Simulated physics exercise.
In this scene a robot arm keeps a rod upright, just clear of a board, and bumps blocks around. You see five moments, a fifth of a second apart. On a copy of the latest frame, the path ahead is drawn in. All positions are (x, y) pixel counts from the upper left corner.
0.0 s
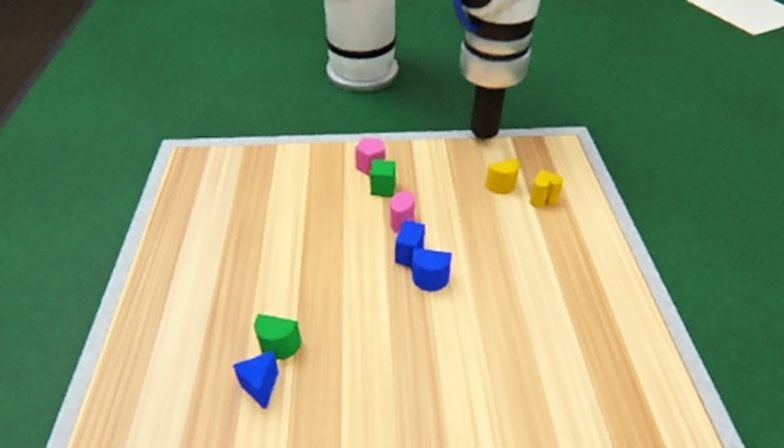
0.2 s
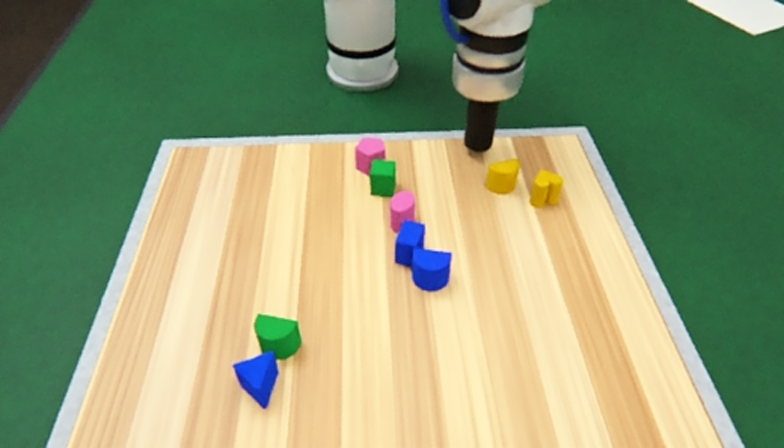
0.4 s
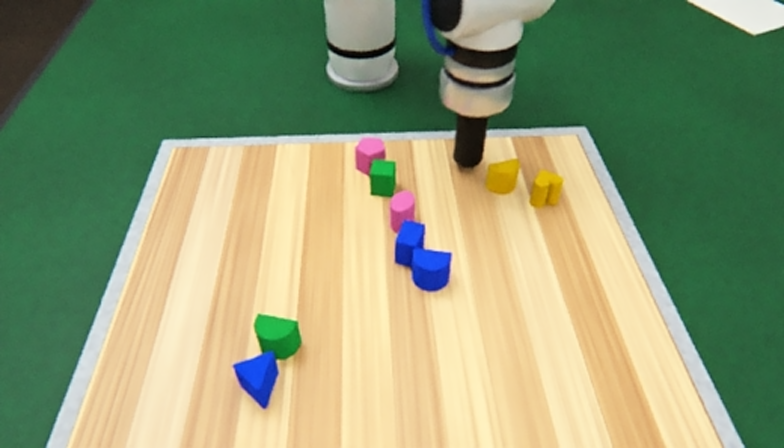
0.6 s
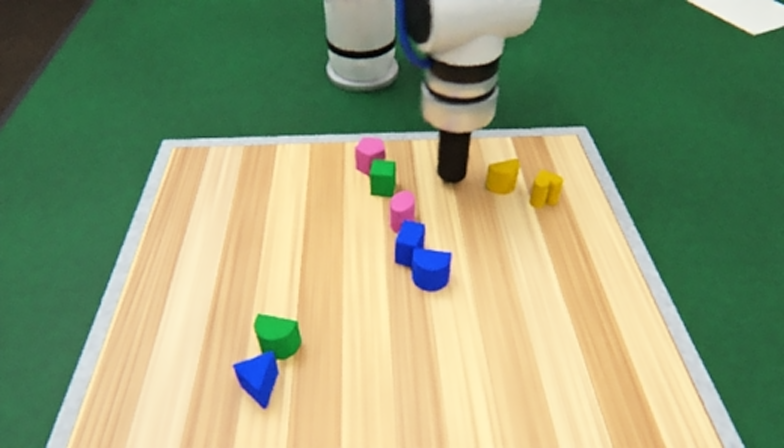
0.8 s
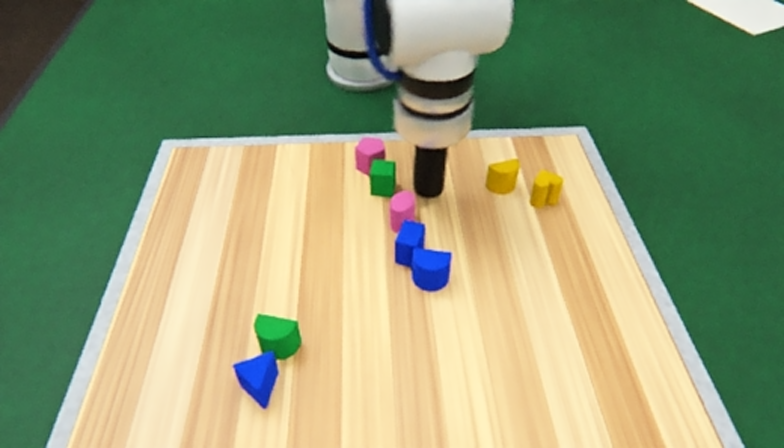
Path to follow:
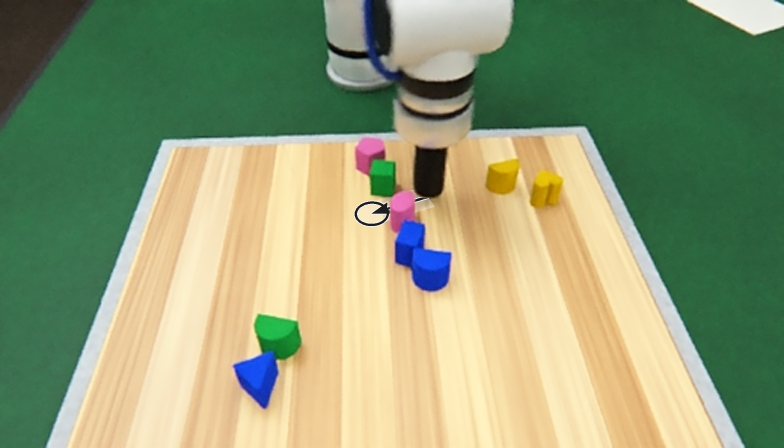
On a wooden board over a green surface, a robot arm moved its black rod down and to the left from the top edge, nearing the pink and green blocks while every block stayed still.
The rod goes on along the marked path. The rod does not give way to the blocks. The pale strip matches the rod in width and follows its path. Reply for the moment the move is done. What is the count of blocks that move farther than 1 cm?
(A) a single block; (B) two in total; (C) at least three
The answer is A.
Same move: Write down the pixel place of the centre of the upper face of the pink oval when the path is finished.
It is going to be at (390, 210).
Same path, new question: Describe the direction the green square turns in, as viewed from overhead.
In a top view, it turns clockwise.
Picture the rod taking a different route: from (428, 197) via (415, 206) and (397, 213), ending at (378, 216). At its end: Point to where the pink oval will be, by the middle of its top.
Expect it around (382, 216).
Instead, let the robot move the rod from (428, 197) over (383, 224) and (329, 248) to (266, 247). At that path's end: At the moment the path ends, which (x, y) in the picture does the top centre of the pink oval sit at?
Answer: (373, 235).
The line goes from (428, 197) directly to (372, 214).
What follows on the original path. Halfway along, rod at (400, 197); pink oval at (397, 205), turned 20° anticlockwise.
At the end, rod at (372, 206); green square at (377, 167), turned 30° clockwise; pink oval at (390, 210), turned 70° anticlockwise; blue rectangular block unmoved.
